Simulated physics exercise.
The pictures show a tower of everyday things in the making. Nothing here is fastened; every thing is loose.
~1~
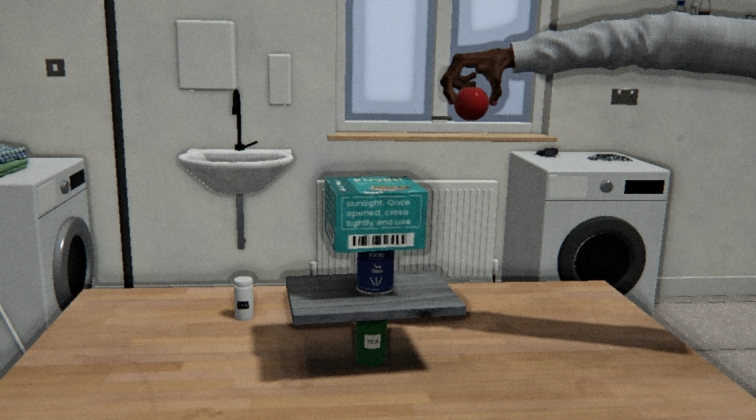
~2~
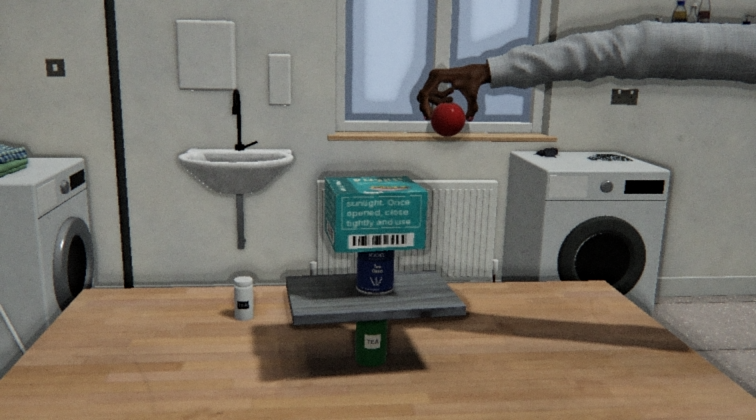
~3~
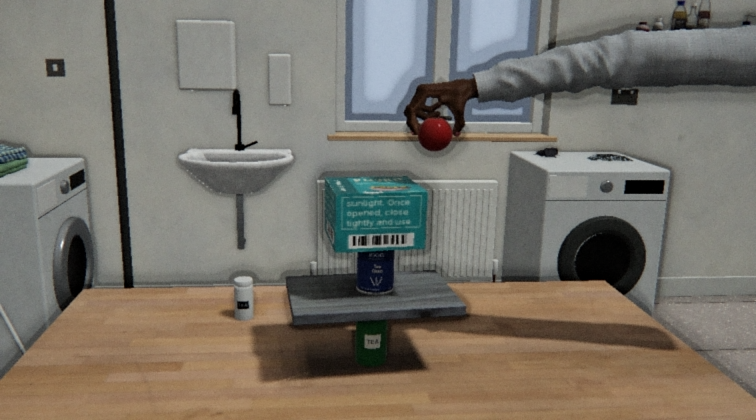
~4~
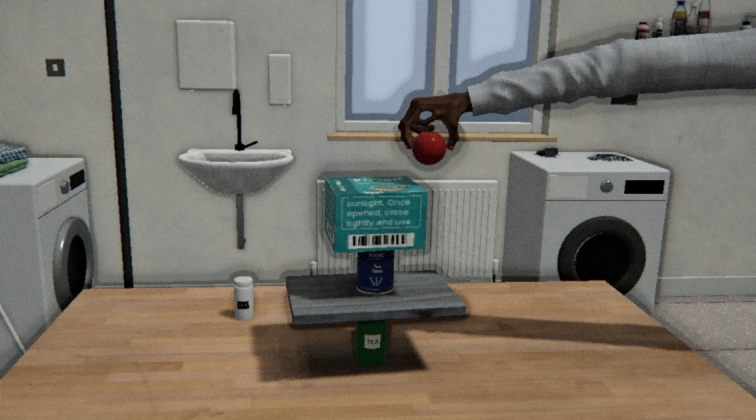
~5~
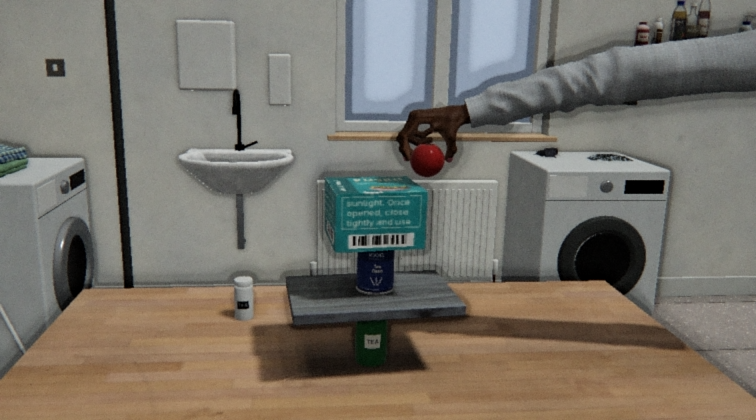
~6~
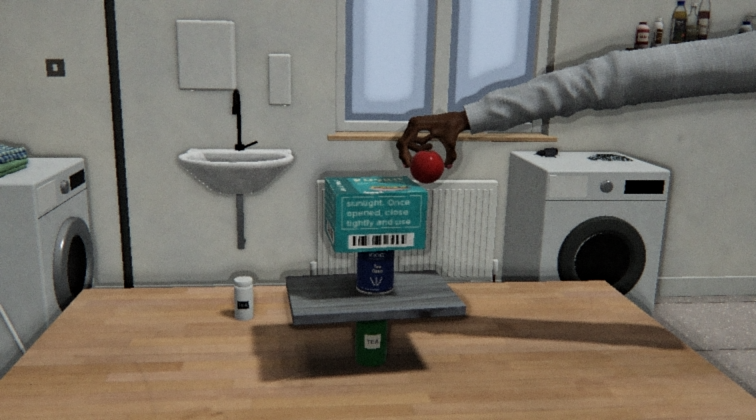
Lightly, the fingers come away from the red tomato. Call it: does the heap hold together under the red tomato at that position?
It falls apart.
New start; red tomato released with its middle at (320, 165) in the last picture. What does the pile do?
Topples.
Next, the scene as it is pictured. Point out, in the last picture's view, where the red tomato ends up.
Roughly pixel (475, 340) in the last picture.
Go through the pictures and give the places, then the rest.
In the first picture, still above its spot; red tomato (472, 103); blue pot (376, 264).
In the second picture, still above its spot; red tomato (448, 119); turquoise box (373, 212).
In the third picture, still above its spot; red tomato (435, 134); green jar (371, 330).
In the fourth picture, still above its spot; red tomato (429, 148); white shaker (244, 298).
In the fifth picture, still above its spot; red tomato (427, 160); grey board (371, 295).
In the sixth picture, set down, still held; red tomato (427, 166); blue pot (376, 264).
Then, 0.50 s on from there, red tomato now fallen; grey board turned 14° from how it was put; turquoise box turned 7° from how it was put.
Then, 0.80 s on from there, turquoise box now fallen; blue pot turned 68° from how it was put; grey board turned 16° from how it was put.
Then, 1.00 s on from there, blue pot on its side; grey board turned 4° from how it was put.
In the end, fallen, red tomato and turquoise box; toppled in the pile, blue pot; the other 3 unmoved. At the end, from the last picture's camera, red tomato near (475, 340). The pile gives way.
